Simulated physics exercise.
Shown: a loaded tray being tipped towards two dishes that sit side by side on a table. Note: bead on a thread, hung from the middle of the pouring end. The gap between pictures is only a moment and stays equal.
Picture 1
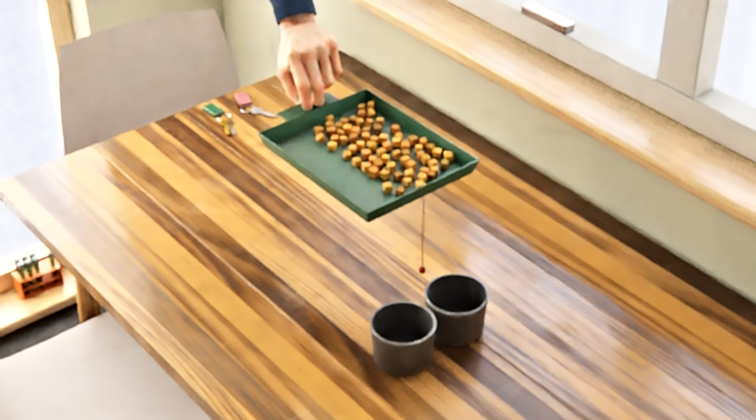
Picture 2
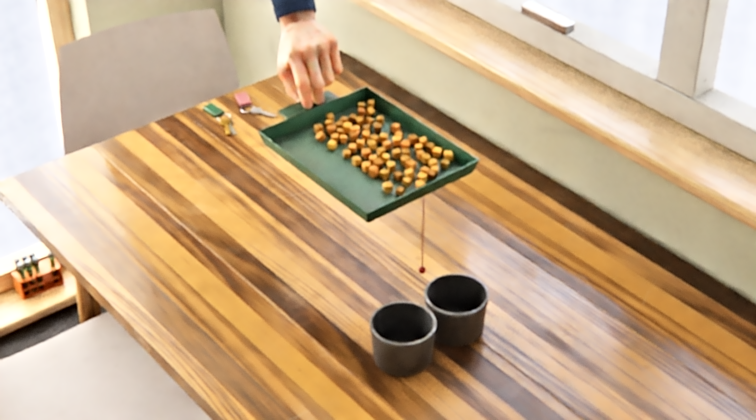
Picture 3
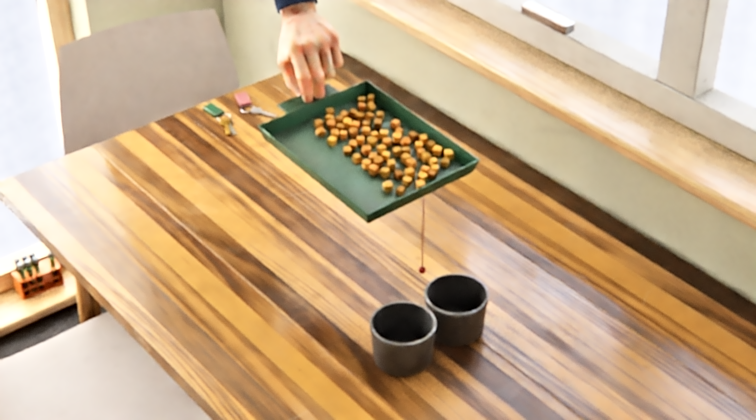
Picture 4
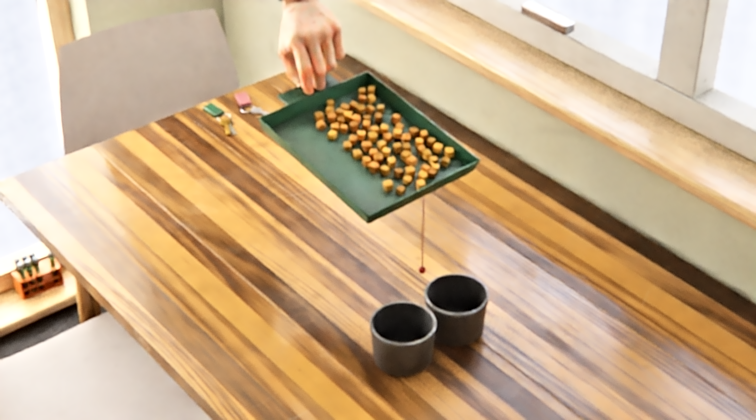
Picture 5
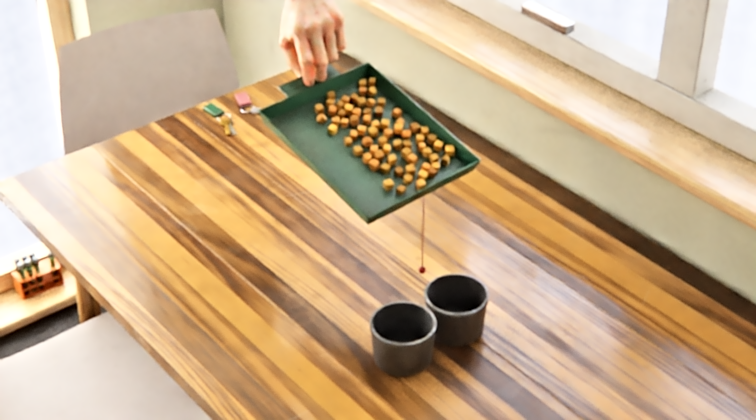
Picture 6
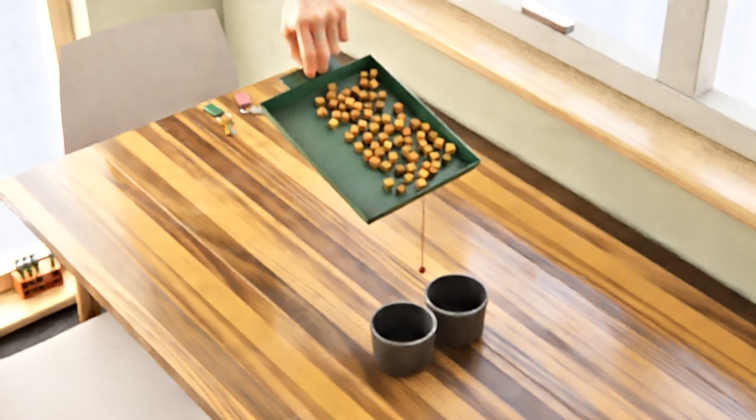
A green tray of croutons tilts gradually as a hand raises its back end above two dishes.
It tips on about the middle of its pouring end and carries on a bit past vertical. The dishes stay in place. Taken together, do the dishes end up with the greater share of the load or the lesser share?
They end up with the greater share.
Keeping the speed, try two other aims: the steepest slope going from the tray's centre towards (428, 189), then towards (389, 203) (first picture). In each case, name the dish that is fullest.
One: The right one. Two: The left dish.
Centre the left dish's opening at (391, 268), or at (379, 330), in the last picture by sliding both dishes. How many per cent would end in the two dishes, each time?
Close to 0 in a hundred first, close to 50 in a hundred second.
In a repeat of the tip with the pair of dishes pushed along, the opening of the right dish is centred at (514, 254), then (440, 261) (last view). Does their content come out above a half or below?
First place: Short of half; second place: Short of half.
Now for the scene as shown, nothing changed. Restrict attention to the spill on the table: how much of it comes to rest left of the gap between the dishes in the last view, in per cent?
I'd guess close to 10 %.
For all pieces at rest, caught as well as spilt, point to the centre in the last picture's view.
The centre comes to rest close to (425, 348).
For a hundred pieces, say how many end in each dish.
Left dish: 40 %, right dish: 30 %.
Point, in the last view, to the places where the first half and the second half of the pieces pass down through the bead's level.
Around (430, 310) and then (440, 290).
Shortly afterwards, tray tipped steeply; all but a few on the tray; only a few in the air.
Next, tray tipped right over; all but a few on the tray; a little in the left dish; only a few outside both.
Some moments later, tray tipped past a quarter turn; near a third in the left dish; near a third in the right dish; near a quarter outside both.
In the end, tray tipped past a quarter turn; near a third in the left dish; near a third in the right dish; near a quarter outside both.
